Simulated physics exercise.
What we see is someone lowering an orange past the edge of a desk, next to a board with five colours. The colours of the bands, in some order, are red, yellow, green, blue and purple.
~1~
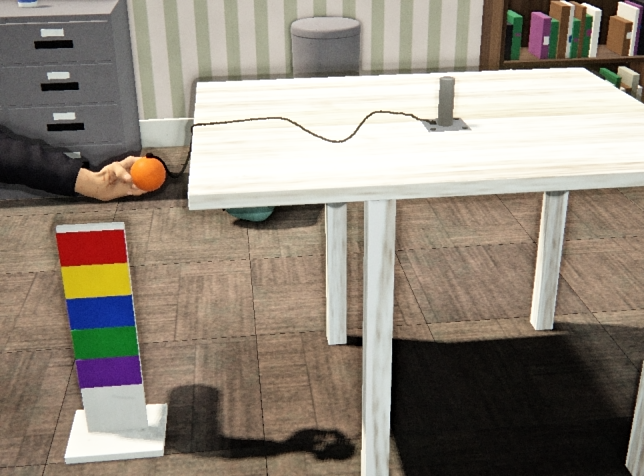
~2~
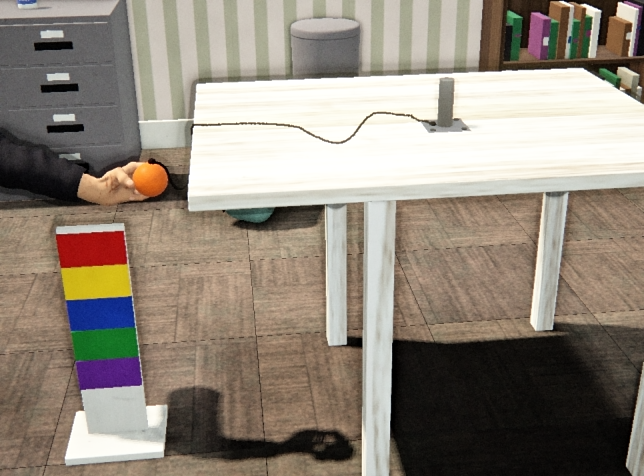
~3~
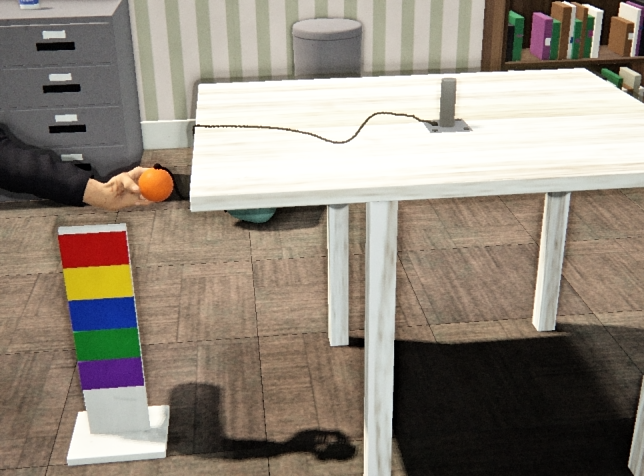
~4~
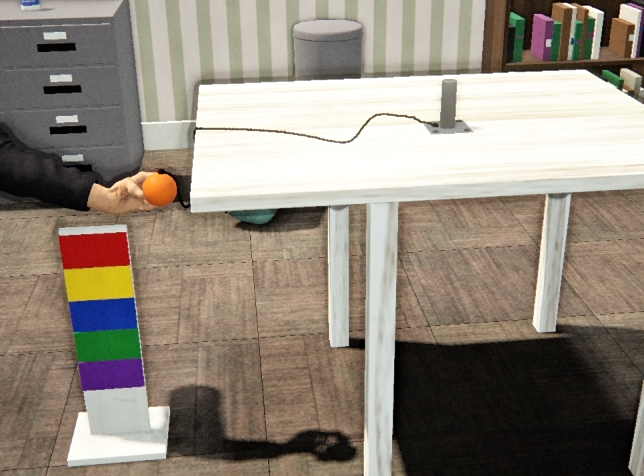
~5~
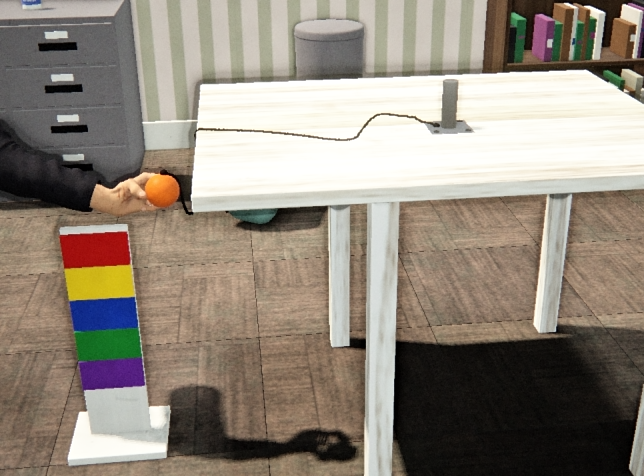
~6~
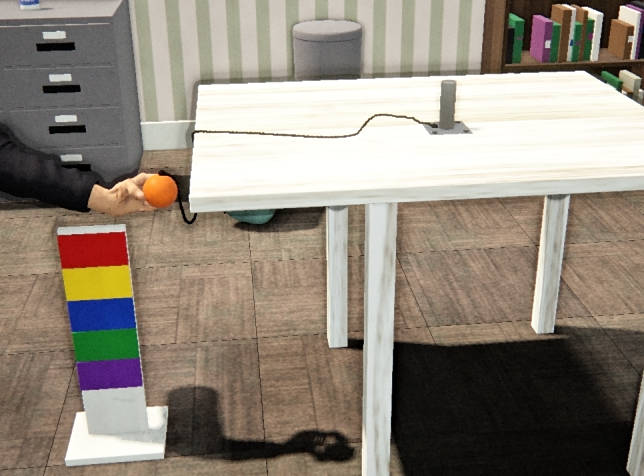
Hand holding an orange ball drifting slightly right and down beside a white table, with a dark cord shifting across the tabletop.
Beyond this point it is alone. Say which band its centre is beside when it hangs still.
Its centre is beside the purple band.
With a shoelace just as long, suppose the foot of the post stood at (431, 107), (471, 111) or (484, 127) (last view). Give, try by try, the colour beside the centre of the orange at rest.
Result 1: Purple. Result 2: Green. Result 3: Green.
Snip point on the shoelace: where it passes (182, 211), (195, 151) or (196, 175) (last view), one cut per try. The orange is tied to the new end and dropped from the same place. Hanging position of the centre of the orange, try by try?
Roughly (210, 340), (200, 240), (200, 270).
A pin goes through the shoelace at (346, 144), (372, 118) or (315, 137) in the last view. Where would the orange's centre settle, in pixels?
Going through the tries, I'd expect close to (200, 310), (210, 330) and lastly (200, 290).
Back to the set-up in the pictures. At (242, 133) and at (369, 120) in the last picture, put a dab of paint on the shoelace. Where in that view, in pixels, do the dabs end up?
In that view they reach (196, 166) and (335, 130).
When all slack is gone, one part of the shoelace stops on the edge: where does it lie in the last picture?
Approx. (272, 134).
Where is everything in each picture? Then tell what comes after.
Orange (148, 174); red (92, 249); yellow (96, 282); blue (101, 313); green (105, 344); purple (109, 373), in the first frame.
Orange (151, 180); shoelace through (406, 116) (361, 126) (321, 138) (255, 124) (193, 151), in the second frame.
Orange (156, 185), in the third frame.
Orange (160, 190); shoelace through (408, 117) (363, 127) (316, 138) (234, 129) (195, 175), in the fourth frame.
Orange (163, 191), in the fifth frame.
Orange (160, 191); shoelace through (408, 118) (362, 128) (295, 136) (207, 132) (197, 203), in the sixth frame.
Soon after, orange near (174, 336); level with green.
Then, orange near (231, 346); level with purple.
Further on, orange near (205, 366); level with purple.
At rest, orange near (214, 364); level with purple. Its middle rests at the purple band.
